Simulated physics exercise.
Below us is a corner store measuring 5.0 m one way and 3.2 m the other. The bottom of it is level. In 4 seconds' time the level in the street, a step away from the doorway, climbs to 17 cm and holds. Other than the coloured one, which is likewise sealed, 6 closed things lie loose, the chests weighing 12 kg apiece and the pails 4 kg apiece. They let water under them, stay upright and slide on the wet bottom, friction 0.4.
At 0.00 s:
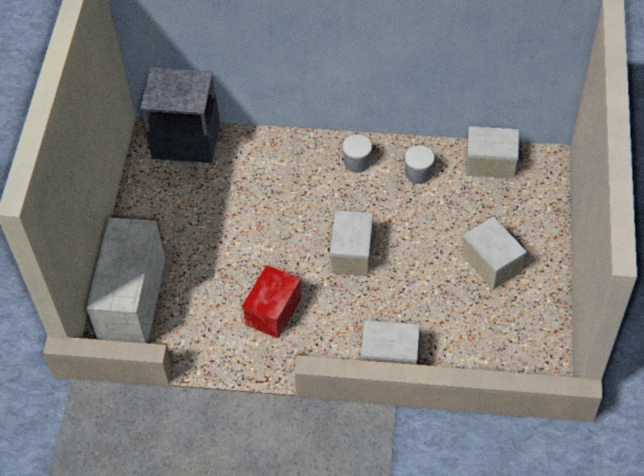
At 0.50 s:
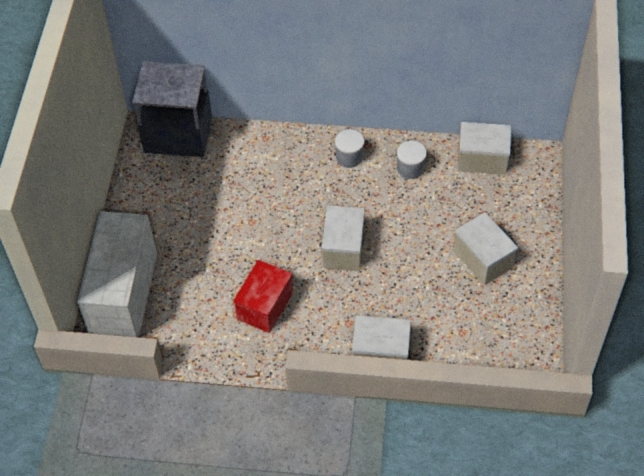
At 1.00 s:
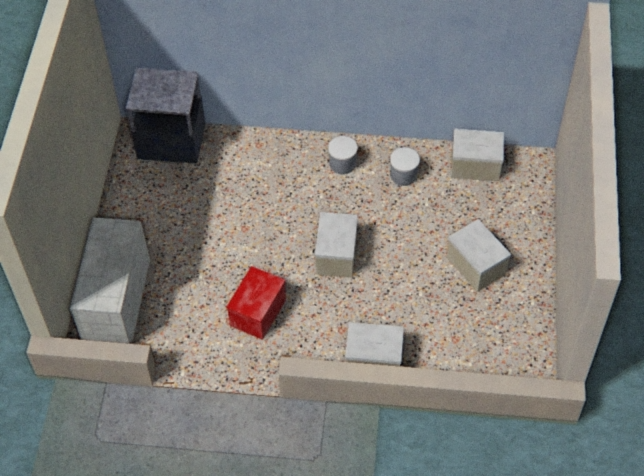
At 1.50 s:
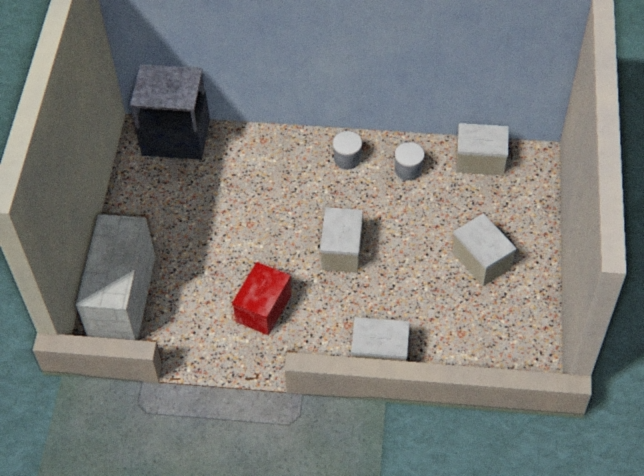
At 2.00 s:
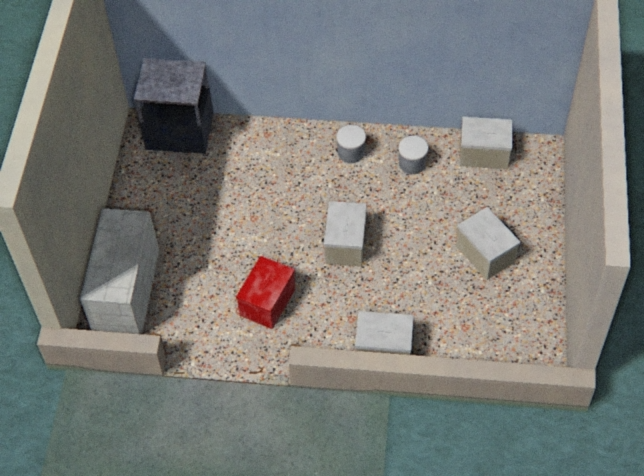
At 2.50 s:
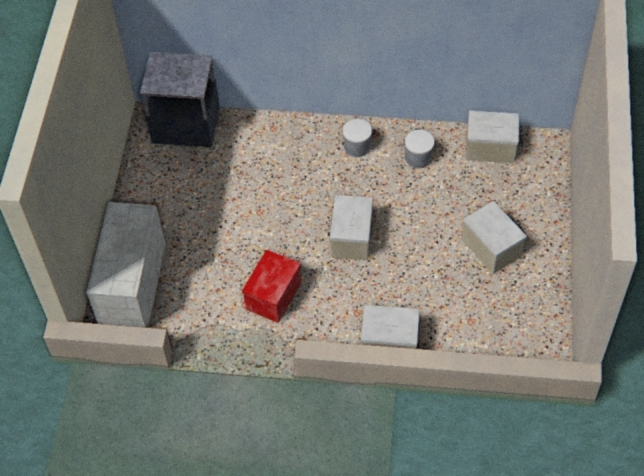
In a corner store, water covers the street outside, then reaches the doorway; nothing inside moves.
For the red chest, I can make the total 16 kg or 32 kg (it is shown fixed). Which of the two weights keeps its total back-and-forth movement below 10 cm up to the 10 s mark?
Only the heavier one.
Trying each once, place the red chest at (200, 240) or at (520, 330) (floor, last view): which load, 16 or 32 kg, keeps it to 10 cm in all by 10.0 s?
The big mass is needed; the small mass already works.
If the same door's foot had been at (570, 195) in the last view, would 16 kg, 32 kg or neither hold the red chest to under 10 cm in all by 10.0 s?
Okay, so the light mass does it.
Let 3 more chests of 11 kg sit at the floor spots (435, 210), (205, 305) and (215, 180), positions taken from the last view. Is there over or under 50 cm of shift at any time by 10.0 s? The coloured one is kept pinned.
Order as asked: Stays within / goes beyond / goes beyond.
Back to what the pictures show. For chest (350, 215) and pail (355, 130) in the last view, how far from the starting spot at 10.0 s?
Respectively 0 and 100 cm.
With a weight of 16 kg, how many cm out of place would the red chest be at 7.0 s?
It would be some 100 cm from its spot.
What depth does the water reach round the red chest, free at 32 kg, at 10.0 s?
5 cm, roughly.
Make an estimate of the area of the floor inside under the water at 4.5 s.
Roughly 4.5 m2.
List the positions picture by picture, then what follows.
The red chest at (271, 292) rests on the ground; 0.0 m2 under water; 0 of 7 have shifted, in the first frame.
The red chest at (263, 287), on the bottom; 0.0 m2 under water; 0 of 7 have shifted, in the second frame.
The red chest at (256, 293) rests on the ground; 0.0 m2 under water; 0 of 7 have shifted, in the third frame.
The red chest at (262, 289) rests on the ground; 0.0 m2 under water; 0 of 7 have shifted, in the fourth frame.
The red chest at (265, 283) rests on the ground; water covers 0.0 m2; 0 of 7 have shifted, in the fifth frame.
The red chest at (271, 277), on the bottom; water covers 0.3 m2; 0 of 7 have shifted, in the sixth frame.
After 3.5 s the red chest would be 0 cm from its start with 16 kg and 0 cm from its start with 32 kg; 3 cm of water round it then.
After 4.5 s the red chest would be 20 cm from its start with 16 kg and 0 cm from its start with 32 kg; 5 cm of water round it then.
After 7.0 s the red chest would be 95 cm from its start with 16 kg and 0 cm from its start with 32 kg; 5 cm of water round it then.
After 10.0 s the red chest would be 114 cm from its start with 16 kg and 0 cm from its start with 32 kg; 5 cm of water round it then.
